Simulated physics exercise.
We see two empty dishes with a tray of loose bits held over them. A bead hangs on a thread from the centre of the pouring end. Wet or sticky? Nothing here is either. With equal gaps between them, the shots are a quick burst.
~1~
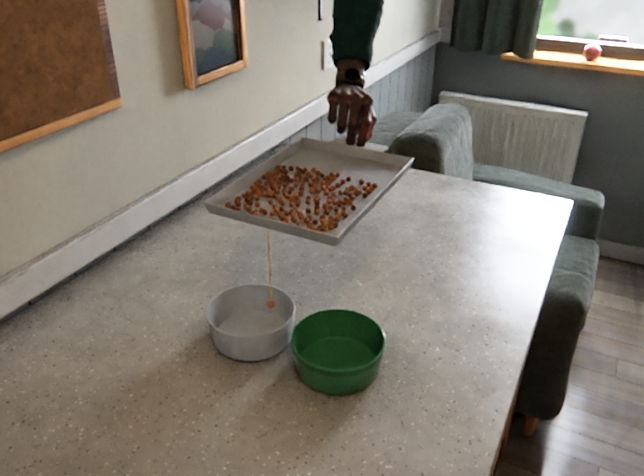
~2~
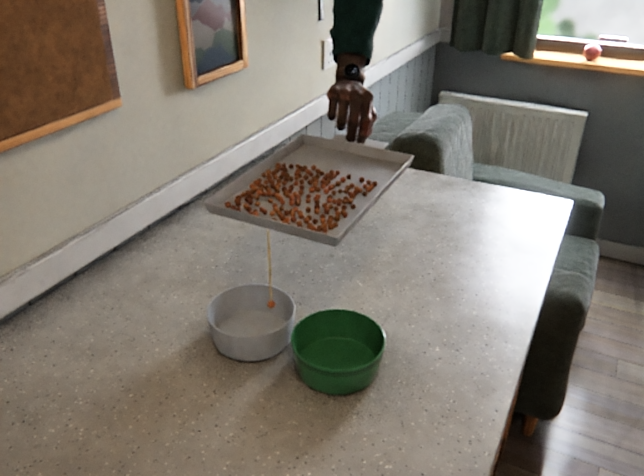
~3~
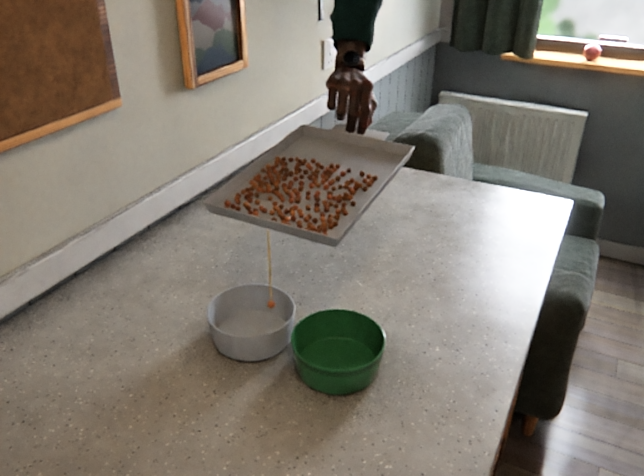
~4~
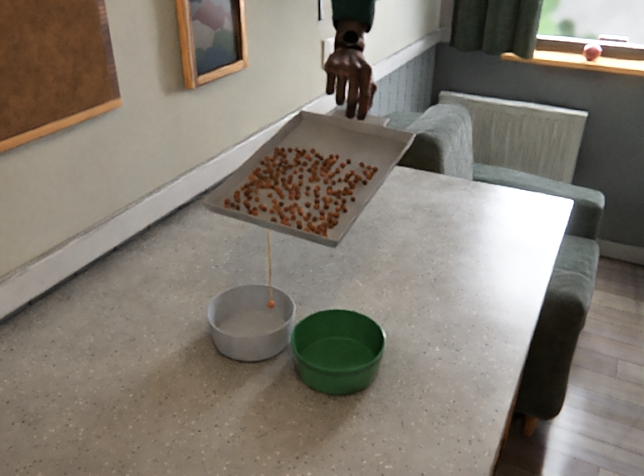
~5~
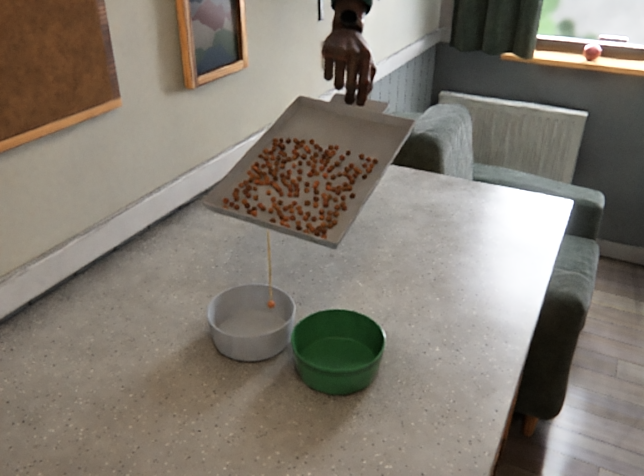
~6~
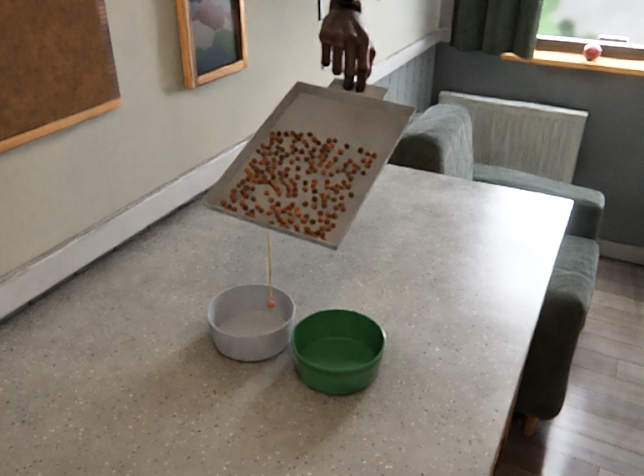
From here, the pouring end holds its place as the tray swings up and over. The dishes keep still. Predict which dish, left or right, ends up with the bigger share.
The right one fills more.
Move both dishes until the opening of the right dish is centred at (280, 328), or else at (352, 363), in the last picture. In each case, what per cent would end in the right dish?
First position: Some 60 %; second position: Some 30 %.
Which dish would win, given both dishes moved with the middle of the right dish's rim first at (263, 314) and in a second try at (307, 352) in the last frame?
The first try: The dish on the right. The second: Right.
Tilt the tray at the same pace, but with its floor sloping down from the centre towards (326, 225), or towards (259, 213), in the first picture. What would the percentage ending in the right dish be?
First case about 100 percent; second case about 0 percent.
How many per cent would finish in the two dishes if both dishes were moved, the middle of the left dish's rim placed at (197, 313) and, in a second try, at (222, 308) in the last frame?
Result, in turn: 80 %, 80 %.
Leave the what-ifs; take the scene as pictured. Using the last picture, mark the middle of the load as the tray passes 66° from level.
Roughly at (284, 221).
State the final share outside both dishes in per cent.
Some 40 per cent.
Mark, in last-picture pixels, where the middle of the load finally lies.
I'd place the middle at about (301, 366).
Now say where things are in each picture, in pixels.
Corners of the pouring end near (209, 202) and (336, 234), level; middle of the load near (301, 194), cereal balls; left dish near (227, 345); right dish near (317, 378); bead on its thread near (271, 304), in the first picture.
Corners of the pouring end near (208, 201) and (336, 235), level; middle of the load near (301, 192), in the second picture.
Corners of the pouring end near (208, 201) and (335, 236), tipped barely, lowest at the right corner; middle of the load near (301, 189), in the third picture.
Corners of the pouring end near (207, 201) and (335, 238), tipped a little, lowest at the right corner; middle of the load near (300, 183), in the fourth picture.
Corners of the pouring end near (207, 200) and (335, 240), tipped clearly, lowest at the right corner; middle of the load near (299, 179), in the fifth picture.
Corners of the pouring end near (206, 200) and (334, 241), tipped clearly, lowest at the right corner; middle of the load near (298, 177), the bulk on the move; left dish near (227, 345); right dish near (317, 378), in the sixth picture.
Shortly afterwards, tray tipped steeply; all but a few on the tray; a little in the air.
Next, tray tipped past a quarter turn; a little on the tray; near a quarter in the right dish; a little in the left dish; near a quarter outside both; near a third in the air.
Some moments later, tray tipped past a quarter turn; near half in the right dish; near a quarter in the left dish; near a third outside both.
In the end, tray tipped past a quarter turn; near half in the right dish; near a quarter in the left dish; near a third outside both.
